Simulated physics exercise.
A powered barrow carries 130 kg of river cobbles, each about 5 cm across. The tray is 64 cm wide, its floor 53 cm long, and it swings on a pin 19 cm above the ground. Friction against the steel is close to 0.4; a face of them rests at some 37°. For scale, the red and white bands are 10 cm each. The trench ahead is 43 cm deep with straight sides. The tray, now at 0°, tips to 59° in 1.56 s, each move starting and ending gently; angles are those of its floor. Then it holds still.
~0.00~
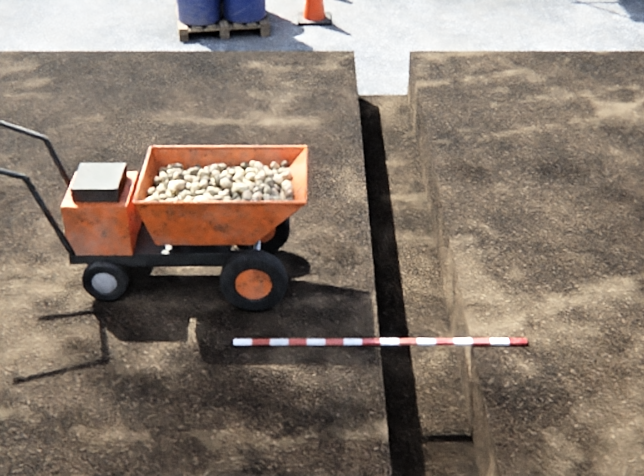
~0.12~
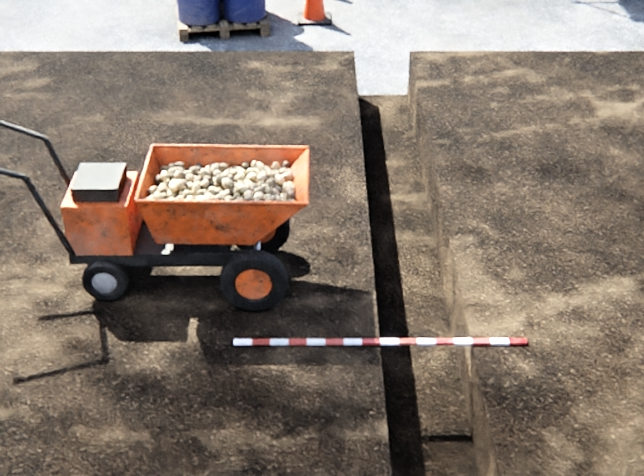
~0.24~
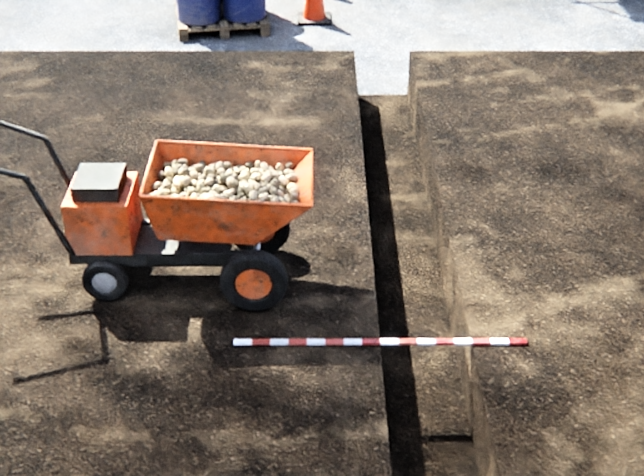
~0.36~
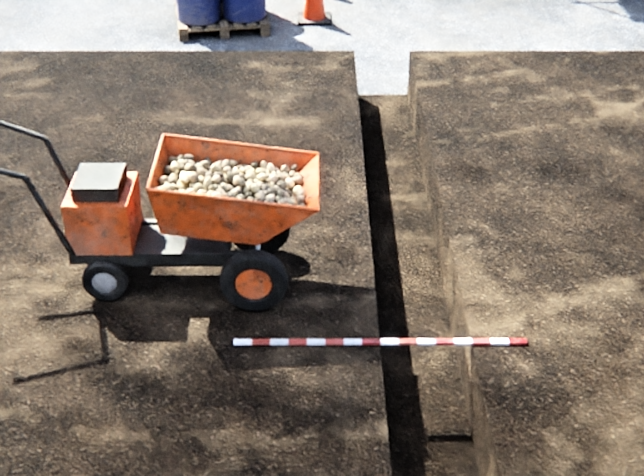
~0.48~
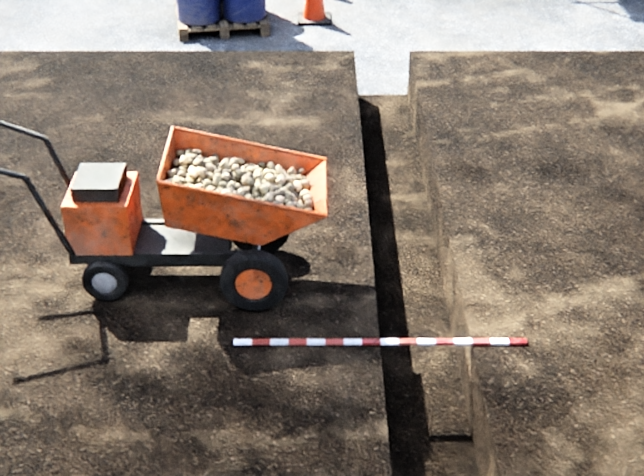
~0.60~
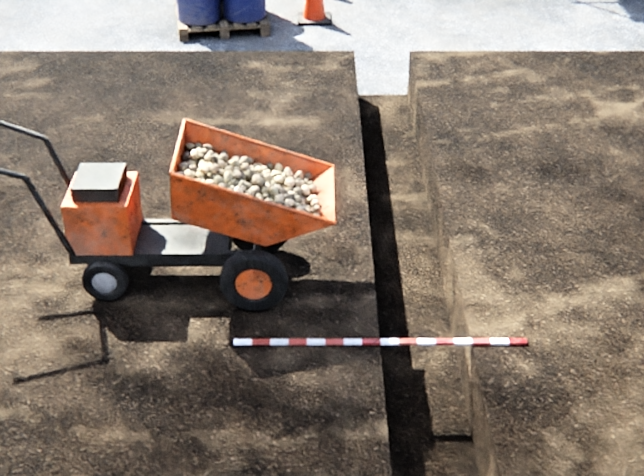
The orange tray of a small wheeled barrow, heaped with pale rounded stones, sits level at first beside a narrow trench. It begins to tilt gently, its left end rising and its right lip dipping, then leans more steeply toward the trench while the wheels stay still and the stones remain inside.
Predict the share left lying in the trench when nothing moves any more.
Close to 91 in a hundred.
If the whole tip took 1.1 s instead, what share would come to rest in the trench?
In that case some 95 per cent.
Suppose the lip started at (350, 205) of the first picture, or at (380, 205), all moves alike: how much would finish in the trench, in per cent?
About 95 and 70 per cent.
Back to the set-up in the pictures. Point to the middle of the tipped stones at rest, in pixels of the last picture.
Their middle is at about (408, 327).
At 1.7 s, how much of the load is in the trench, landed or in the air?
About 20 per cent by then.
After 1.2 s the floor is at 50°; 100 % in the tray; the foremost stones are at (350, 241).
After 1.7 s the floor is at 59°; 76 % in the tray, 4 % short of the trench, 20 % in the trench; the foremost stones are at (425, 334).
After 2.0 s the floor is at 59°; 48 % in the tray, 3 % short of the trench, 49 % in the trench; the foremost stones are at (451, 340).
After 4.0 s the floor is at 59°; 5 % in the tray, 4 % short of the trench, 91 % in the trench; the foremost stones are at (449, 322).
